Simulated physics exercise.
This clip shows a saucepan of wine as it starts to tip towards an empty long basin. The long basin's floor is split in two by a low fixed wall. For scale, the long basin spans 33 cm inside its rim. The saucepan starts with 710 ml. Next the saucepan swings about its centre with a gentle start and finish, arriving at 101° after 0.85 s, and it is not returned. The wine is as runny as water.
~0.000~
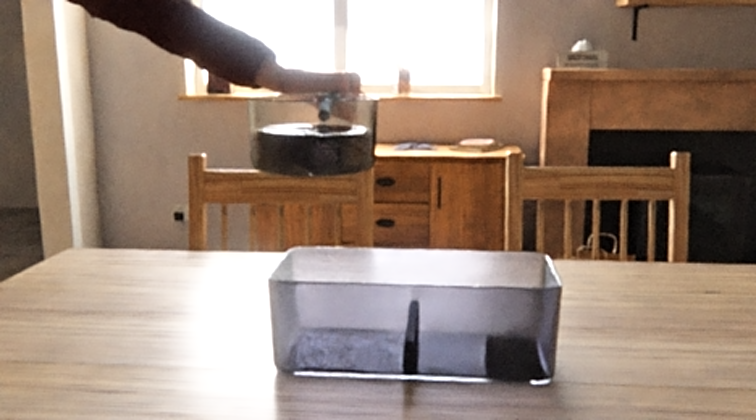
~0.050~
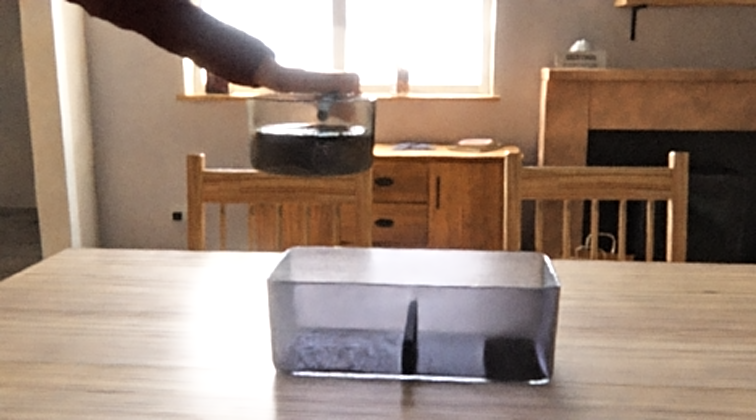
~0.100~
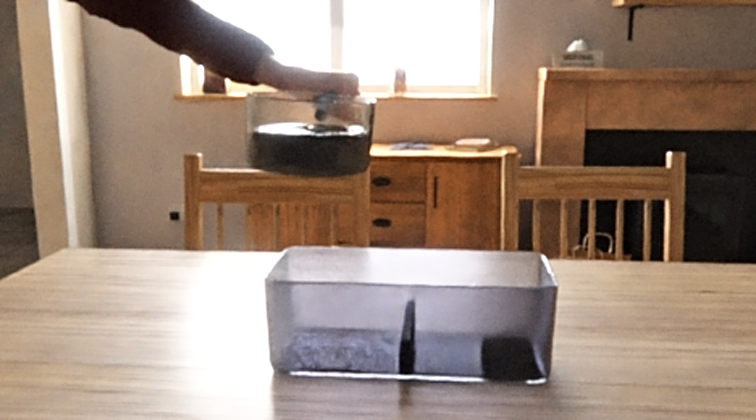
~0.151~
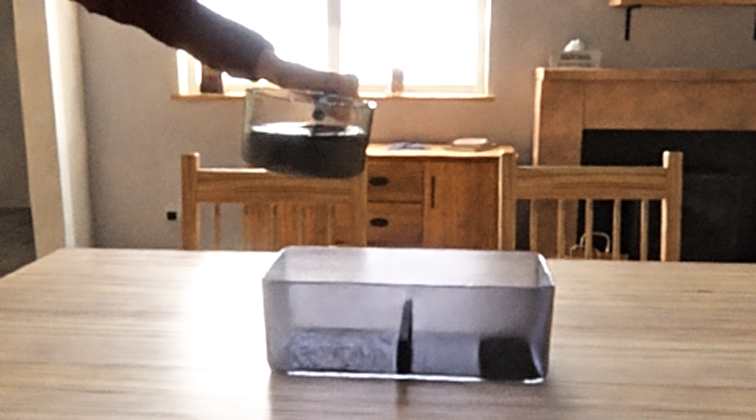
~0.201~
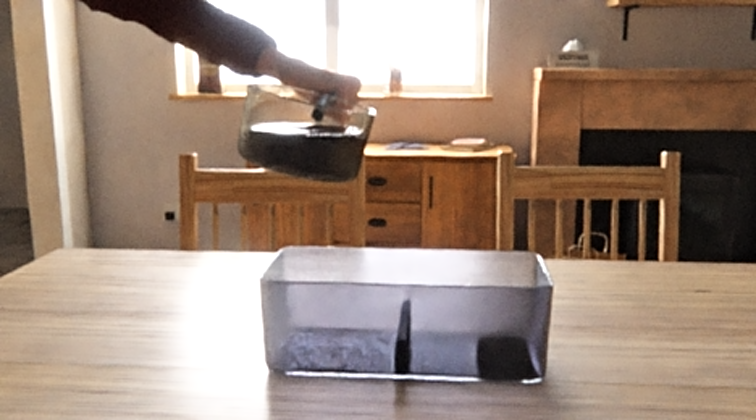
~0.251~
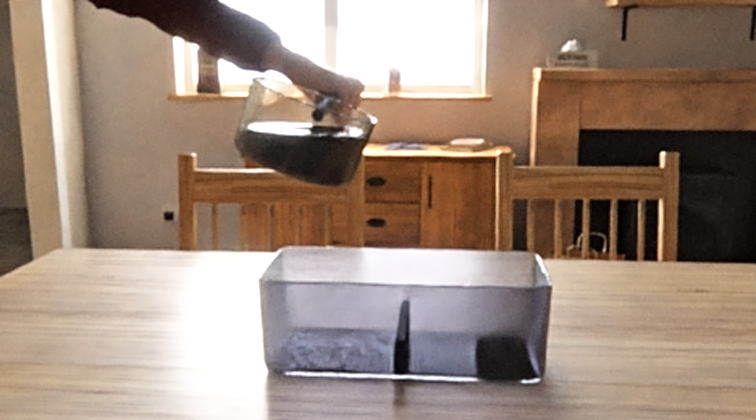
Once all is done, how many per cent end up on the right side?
Roughly 57 percent ends up on the right side.
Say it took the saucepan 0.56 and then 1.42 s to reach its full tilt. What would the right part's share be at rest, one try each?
Respectively 50 and 65 %.
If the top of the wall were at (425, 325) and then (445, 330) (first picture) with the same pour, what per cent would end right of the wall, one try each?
The first gives near 35 per cent and the second near 15 per cent.
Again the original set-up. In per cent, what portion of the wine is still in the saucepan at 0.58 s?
60 %.
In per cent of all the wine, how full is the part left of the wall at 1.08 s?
Roughly 36 in a hundred.
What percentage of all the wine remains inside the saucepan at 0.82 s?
What remains is about 16 percent of it all.
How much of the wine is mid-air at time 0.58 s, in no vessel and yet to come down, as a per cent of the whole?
Some 36 per cent, I reckon.
By 0.58 s the tilt is 78° and 59 per cent is still to pour, 1 is left of the wall and 3 right of it.
By 0.82 s the tilt is 101° and 16 per cent is still to pour, 15 is left of the wall and 54 right of it.
By 1.08 s the tilt is 101° and 2 per cent is still to pour, 36 is left of the wall and 57 right of it.
By 1.35 s the tilt is 101° and 0 per cent is still to pour, 42 is left of the wall and 57 right of it.
At rest 42 per cent lies left of the wall, 57 right of it and 1 outside.
